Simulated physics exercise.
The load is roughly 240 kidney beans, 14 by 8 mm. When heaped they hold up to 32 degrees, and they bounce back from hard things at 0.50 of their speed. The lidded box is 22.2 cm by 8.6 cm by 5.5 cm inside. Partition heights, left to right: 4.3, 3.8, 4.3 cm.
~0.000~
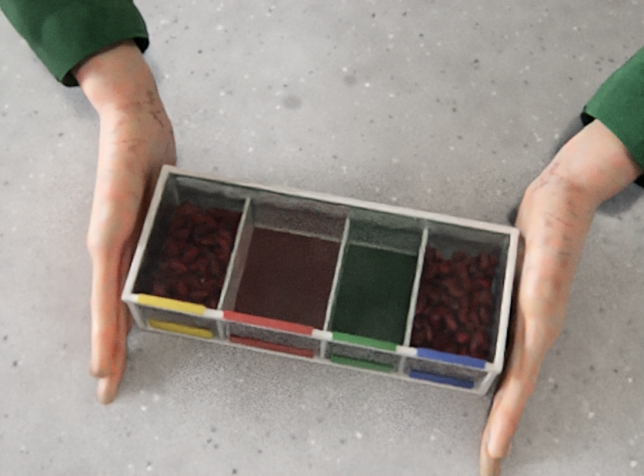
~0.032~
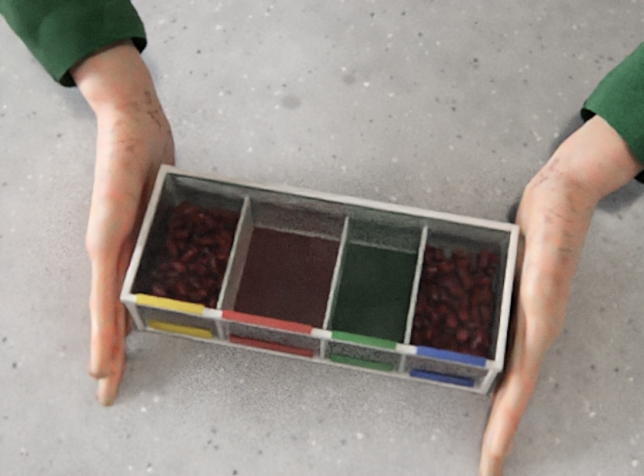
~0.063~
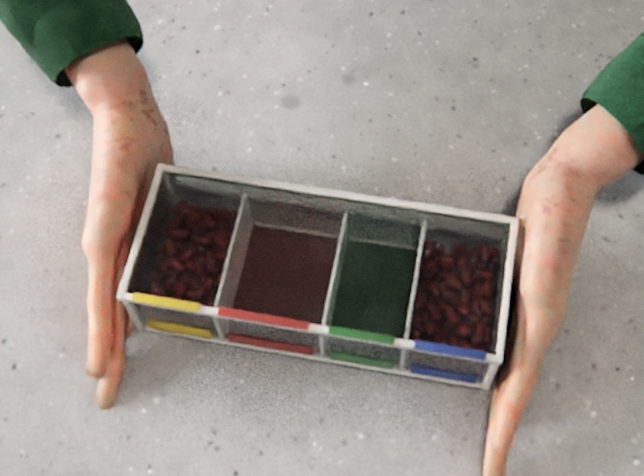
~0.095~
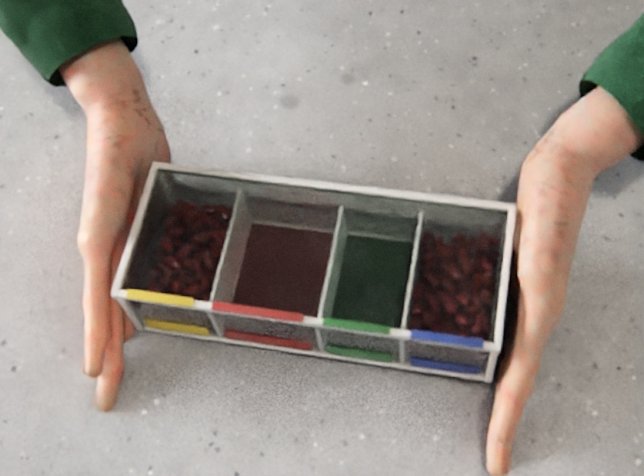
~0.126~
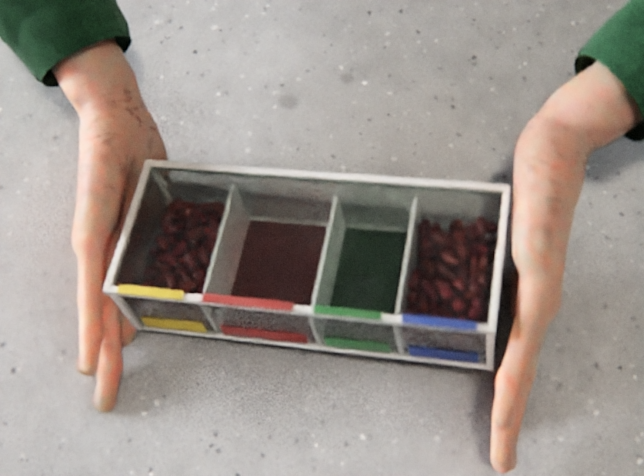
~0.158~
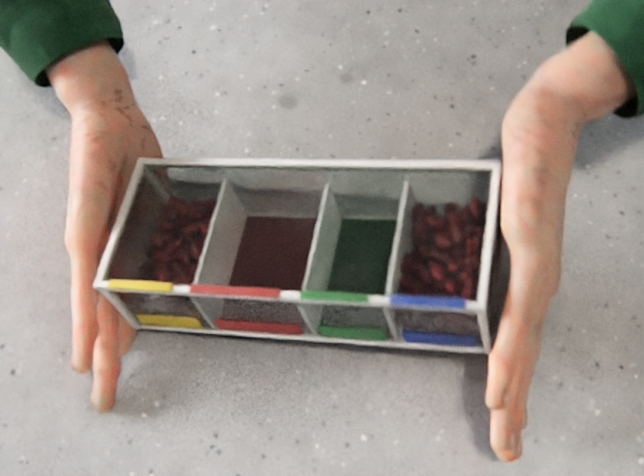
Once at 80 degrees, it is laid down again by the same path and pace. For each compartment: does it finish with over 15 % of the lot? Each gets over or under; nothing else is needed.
Red ends under. Blue ends over. Green ends under. Yellow ends over.
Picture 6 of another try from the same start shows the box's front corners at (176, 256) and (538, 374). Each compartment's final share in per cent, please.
Red 0 %; blue 50 %; green 0 %; yellow 45 %.
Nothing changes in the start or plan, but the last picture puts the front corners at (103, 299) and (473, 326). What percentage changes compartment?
I'd say close to 5 in a hundred.
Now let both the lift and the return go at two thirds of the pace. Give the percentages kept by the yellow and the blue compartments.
Final share: Yellow 50 %, blue 45 %.
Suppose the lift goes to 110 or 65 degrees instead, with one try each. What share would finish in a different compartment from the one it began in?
5 % and 5 %.
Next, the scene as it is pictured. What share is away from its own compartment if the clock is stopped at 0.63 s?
Around 0 in a hundred.
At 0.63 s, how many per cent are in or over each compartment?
In per cent: Red 0, blue 50, green 0, yellow 50.
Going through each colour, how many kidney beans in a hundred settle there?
Red: 0 %, blue: 50 %, green: 0 %, yellow: 50 %.
Then, at 0.63 s, tilt 80 degrees; blue 50 %, yellow 50 %.
Then, at 0.95 s, tilt 33 degrees; blue 50 %, yellow 50 %.
After 1.36 s, tilt 0 degrees; blue 50 %, yellow 50 %.
In the end, at 1.7 s, red 0 %, blue 50 %, green 0 %, yellow 50 %.
